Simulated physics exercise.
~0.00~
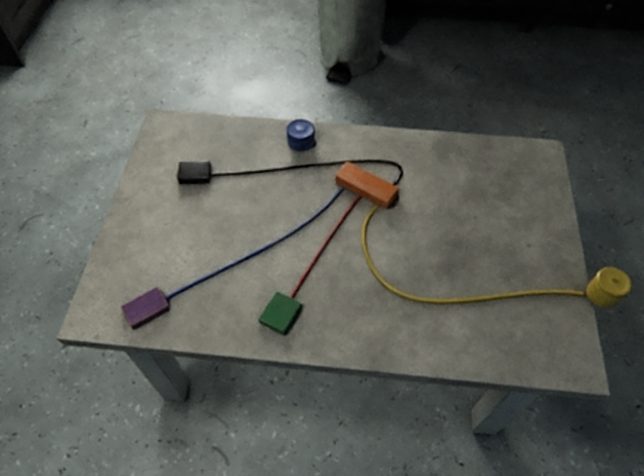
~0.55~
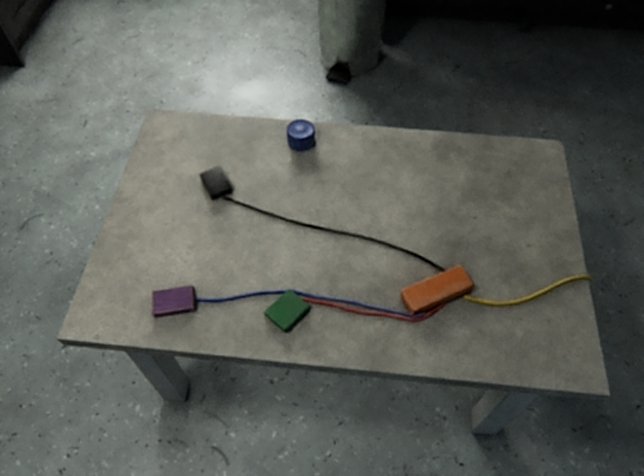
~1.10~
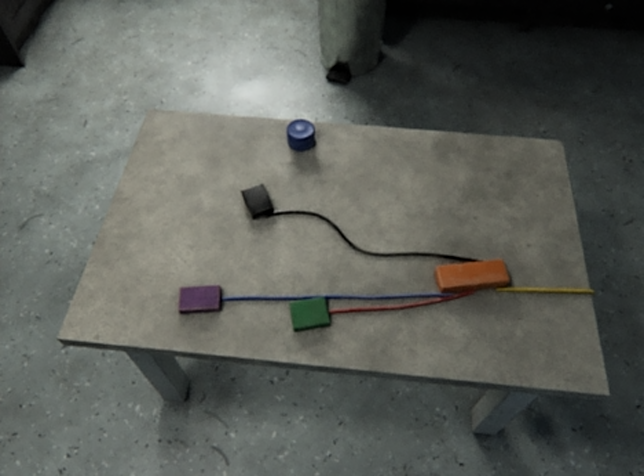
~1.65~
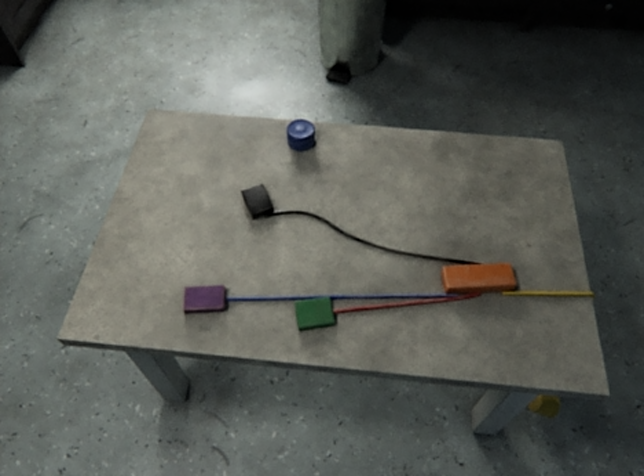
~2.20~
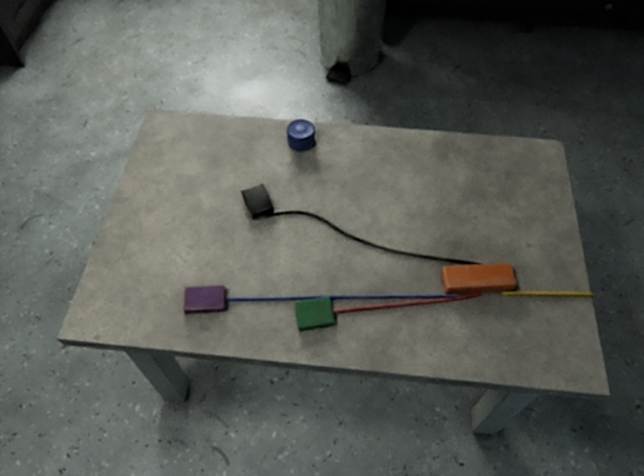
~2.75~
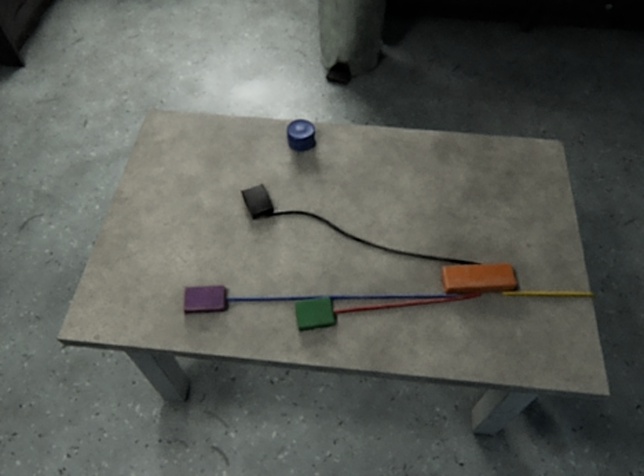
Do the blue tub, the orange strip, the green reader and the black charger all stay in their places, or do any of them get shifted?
The blue tub stays put, but the orange strip, the green reader and the black charger are all shifted from their places.
